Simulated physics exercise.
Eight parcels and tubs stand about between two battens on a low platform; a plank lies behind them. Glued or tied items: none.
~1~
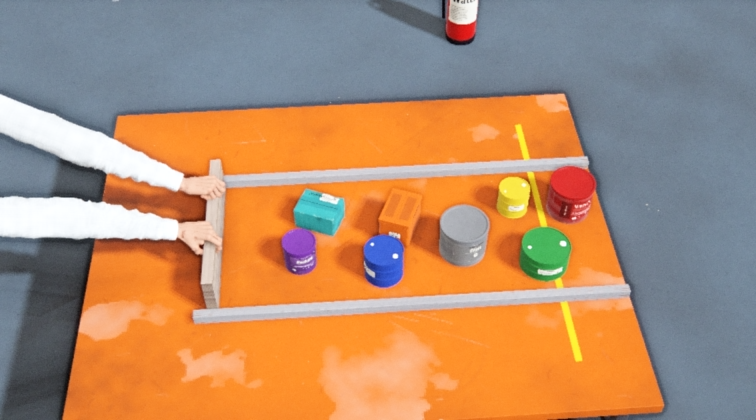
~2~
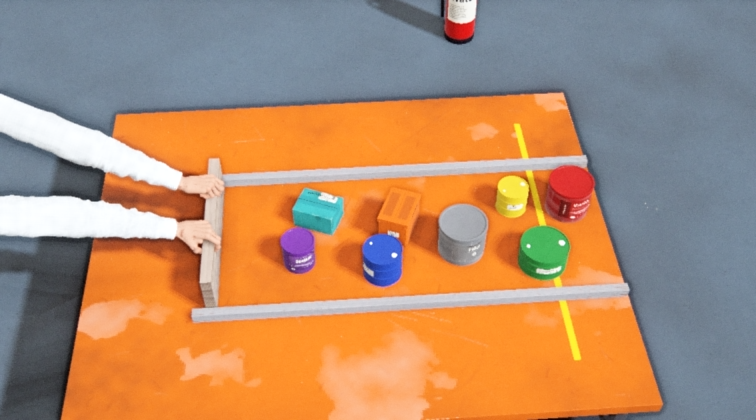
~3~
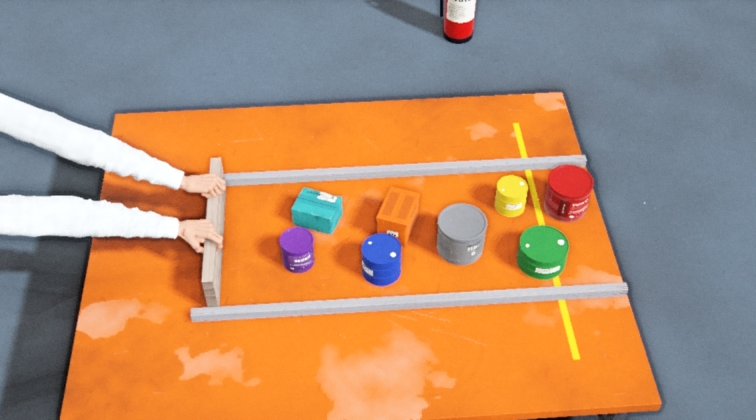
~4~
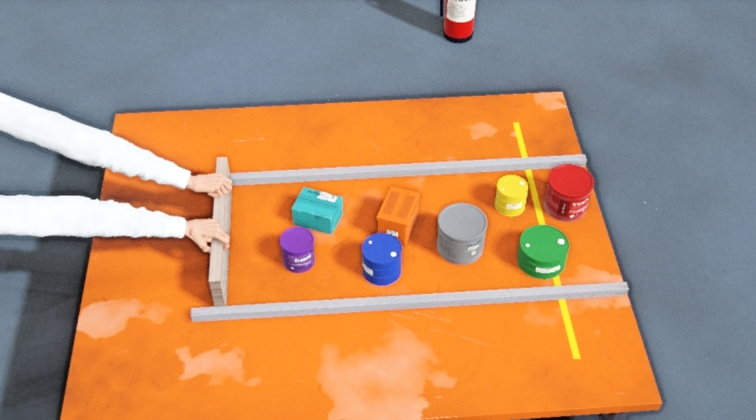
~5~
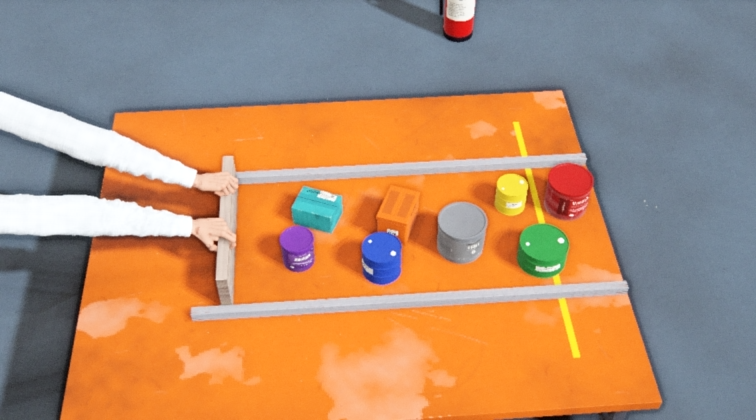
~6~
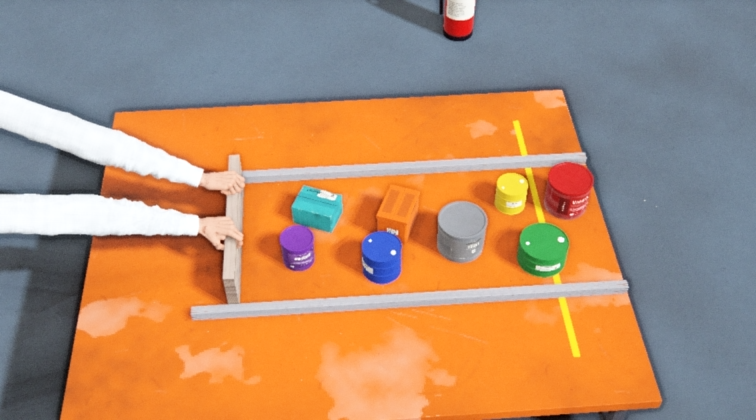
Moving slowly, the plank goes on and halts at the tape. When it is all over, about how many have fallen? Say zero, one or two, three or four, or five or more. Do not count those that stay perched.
The drop count fails to reach three, yet is not nil.
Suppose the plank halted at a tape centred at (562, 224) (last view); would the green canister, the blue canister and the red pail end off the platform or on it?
Check: The green canister takes the fall; the blue canister remains in place; the red pail takes the fall.
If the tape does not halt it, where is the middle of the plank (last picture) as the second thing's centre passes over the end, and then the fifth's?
At (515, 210) for the second, at (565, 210) for the fifth.
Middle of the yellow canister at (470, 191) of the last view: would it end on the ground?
Set there, the object keeps its spot.
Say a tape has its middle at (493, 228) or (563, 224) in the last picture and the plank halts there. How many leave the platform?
Tallies in order: 0 and 4.
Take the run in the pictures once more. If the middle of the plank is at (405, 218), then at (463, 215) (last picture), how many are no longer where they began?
I get 5 at the one place and 7 at the other.
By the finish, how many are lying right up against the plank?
So the total is 3.
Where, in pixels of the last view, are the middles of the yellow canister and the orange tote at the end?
First object: (591, 182); second object: (580, 207).
Soon after, none off yet; red pail at rest near (568, 191); green canister at rest near (543, 250); yellow canister at rest near (511, 194).
After that, none off yet; red pail displaced a little near (573, 192); green canister displaced about its own width near (595, 255); yellow canister displaced about its own width near (535, 186).
In the end, the number that fall off is one or two; gone, green canister and red pail.
